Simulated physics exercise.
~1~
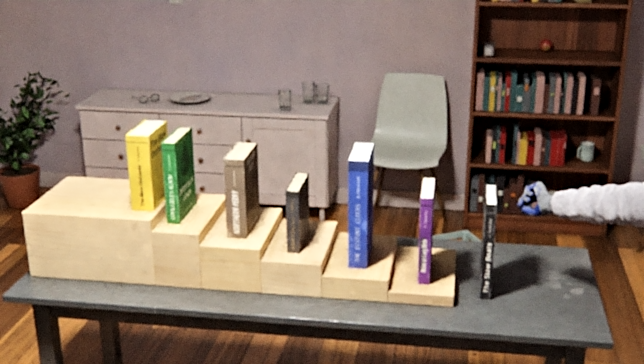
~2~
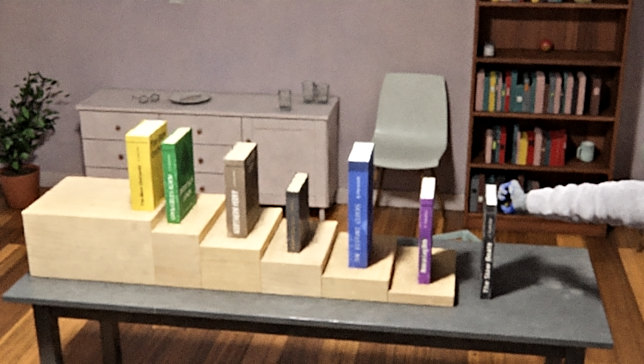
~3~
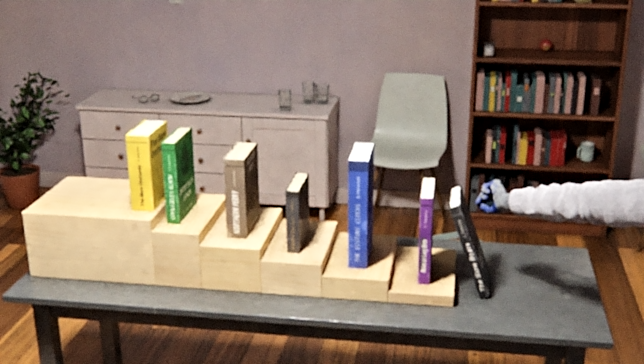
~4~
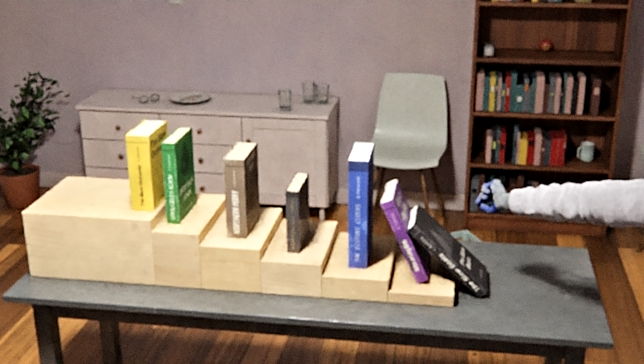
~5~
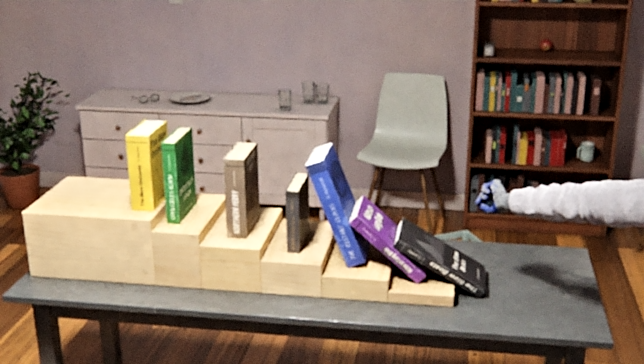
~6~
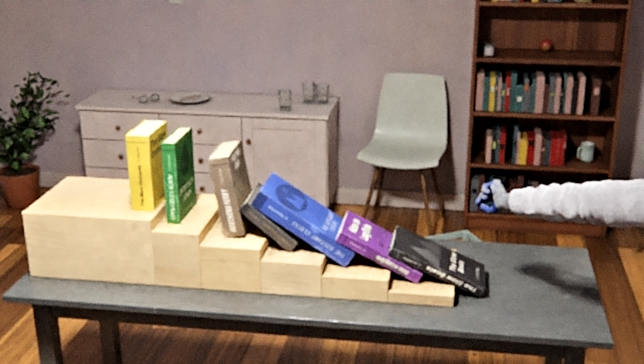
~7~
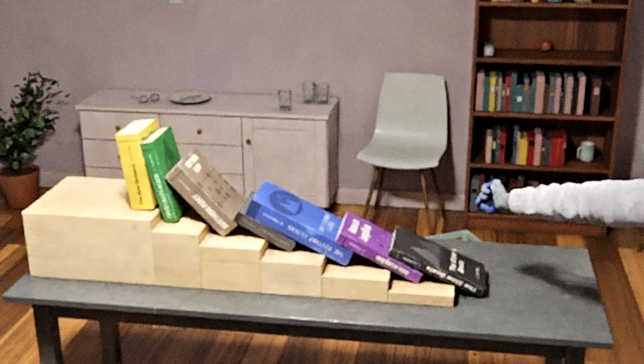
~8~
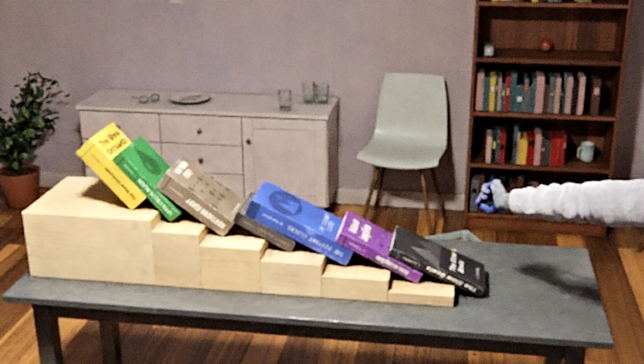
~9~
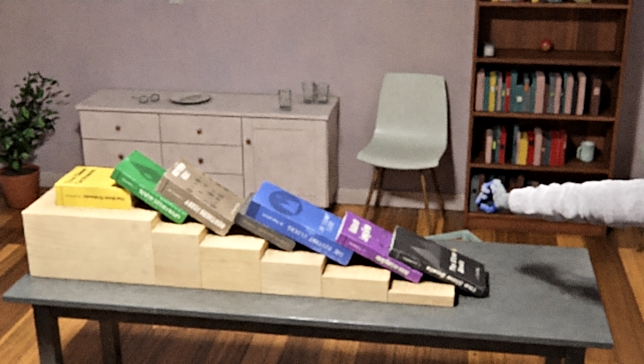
A gloved hand tips the black book, and all seven books topple leftward up the steps.
